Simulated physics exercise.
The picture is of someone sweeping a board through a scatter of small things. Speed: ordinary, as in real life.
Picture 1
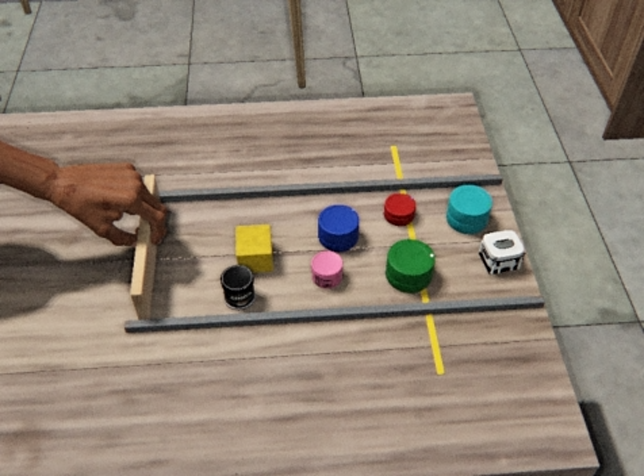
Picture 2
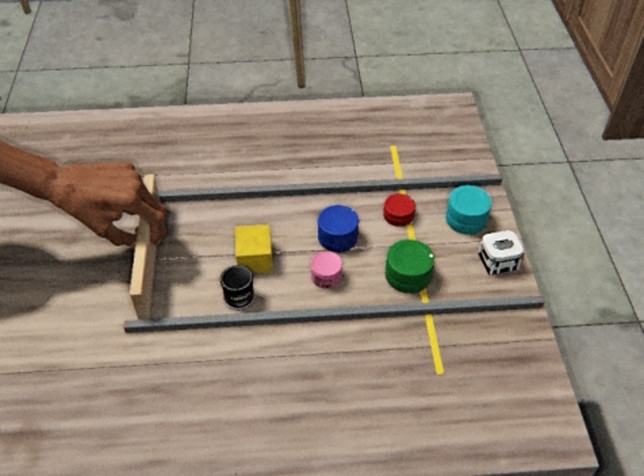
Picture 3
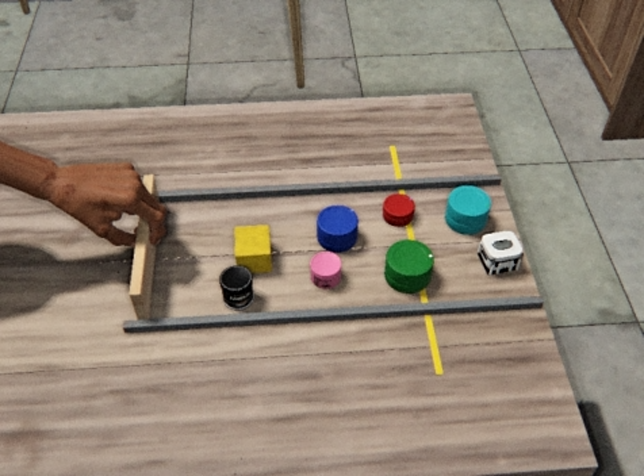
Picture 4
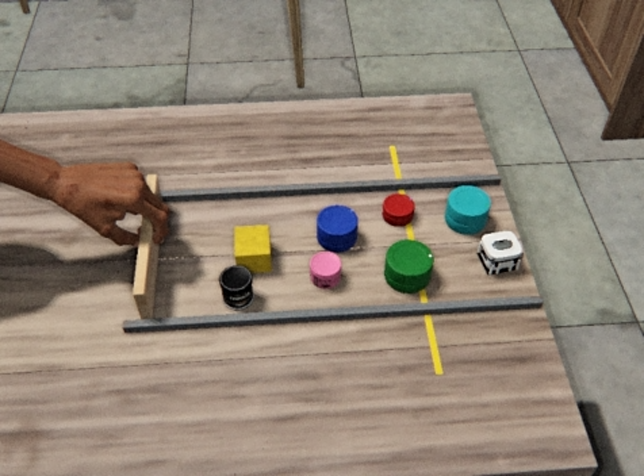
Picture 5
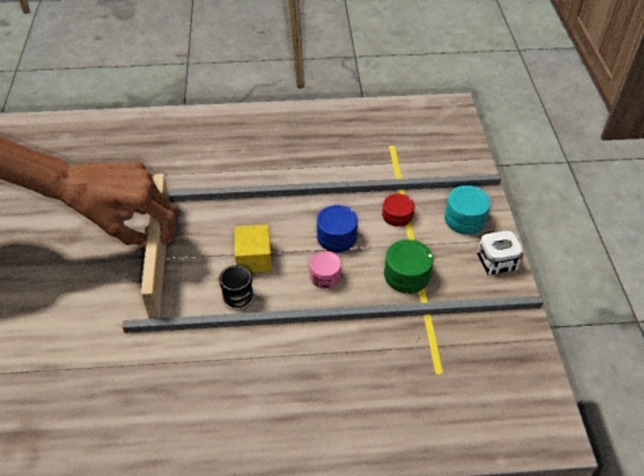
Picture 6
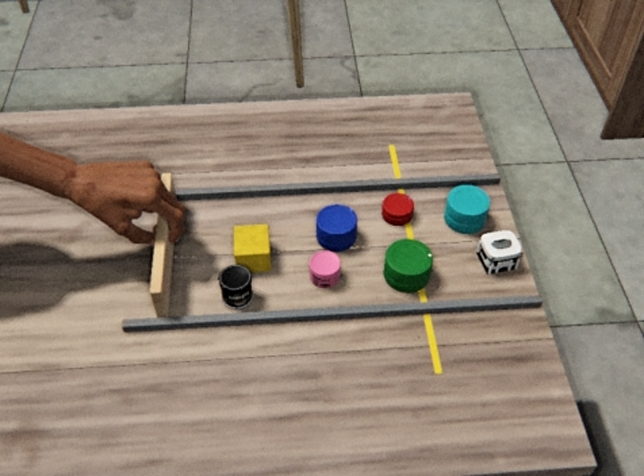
On a wooden tabletop above a tiled floor, a hand holds an upright board between two grey rails, left of scattered colourful lids, a yellow block and a white case, then slides it slightly right while the objects stay put.
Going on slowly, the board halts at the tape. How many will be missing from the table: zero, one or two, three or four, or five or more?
The push is going to clear not one off the end.
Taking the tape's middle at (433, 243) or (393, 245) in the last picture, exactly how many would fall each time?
Ending up on the floor: First try 1, second try 0.
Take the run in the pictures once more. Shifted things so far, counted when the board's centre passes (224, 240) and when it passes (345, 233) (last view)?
Counts: 1 and 6.
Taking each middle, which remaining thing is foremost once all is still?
The one you want is the white case.
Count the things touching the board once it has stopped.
The figure is 2.
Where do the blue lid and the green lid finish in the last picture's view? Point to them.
First: About (457, 214); second: About (481, 247).
Soon after, none off yet; white case at rest near (499, 252); turquoise lid at rest near (467, 209); red lid at rest near (398, 210).
After that, none off yet; white case at rest near (499, 252); turquoise lid at rest near (467, 209); red lid displaced about its own width near (424, 196).
In the end, the number that fall off is zero.
